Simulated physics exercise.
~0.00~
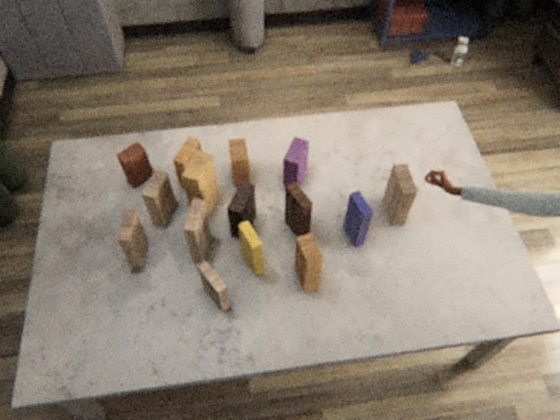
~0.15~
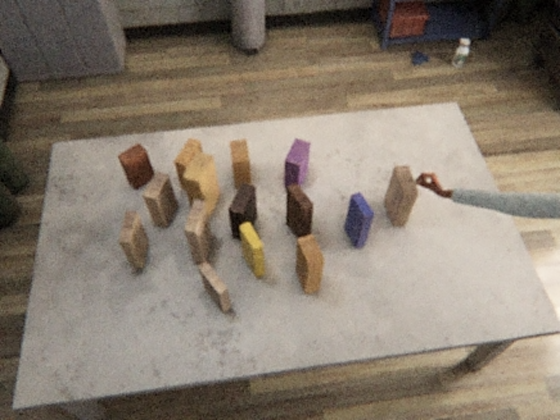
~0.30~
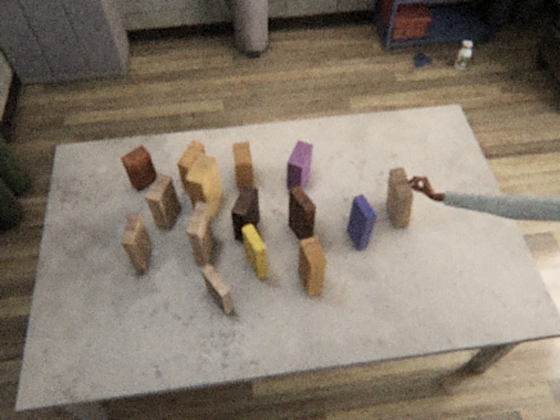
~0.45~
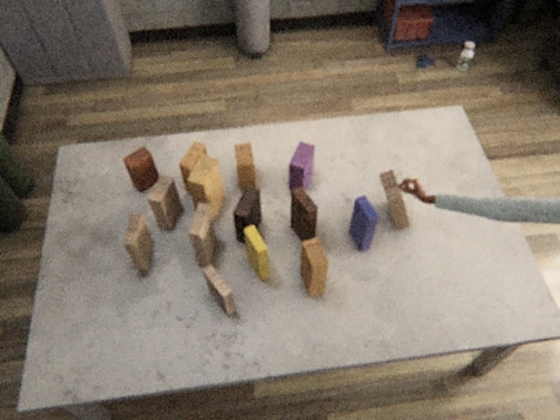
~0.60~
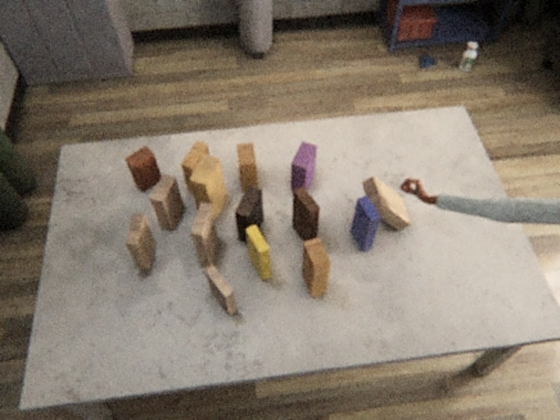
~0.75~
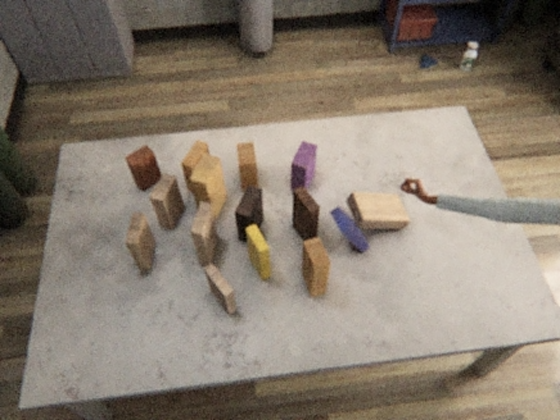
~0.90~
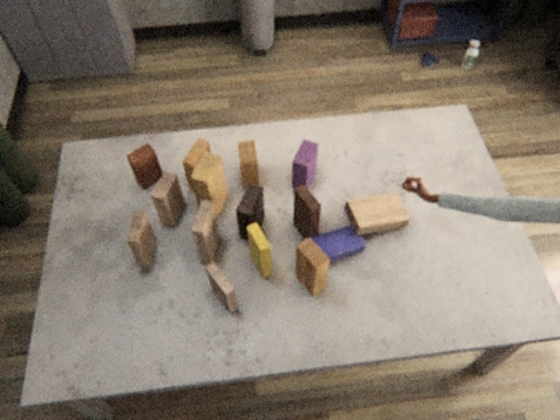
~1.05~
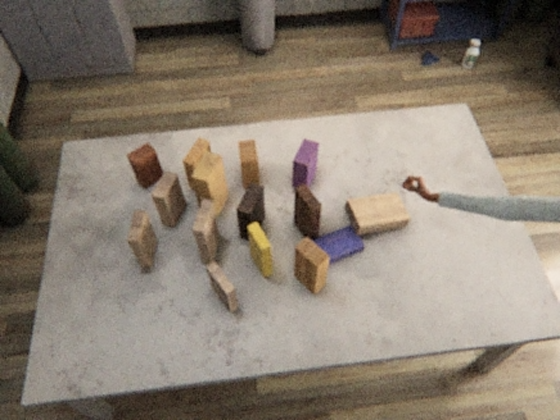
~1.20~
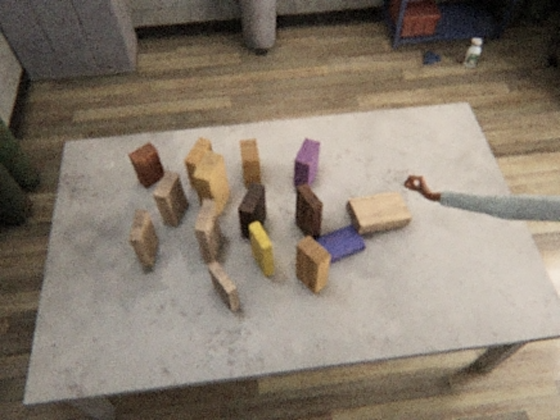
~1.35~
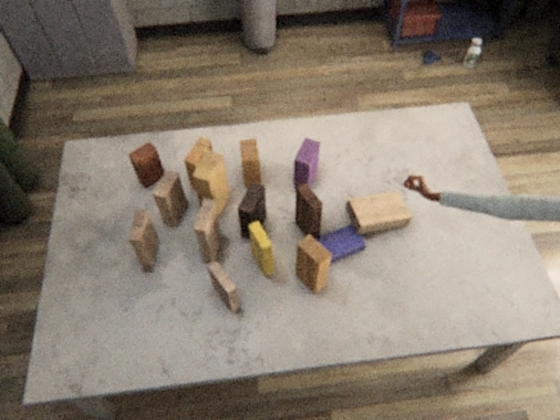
A hand tips a wooden block into the blue one; both fall, the rest stand.
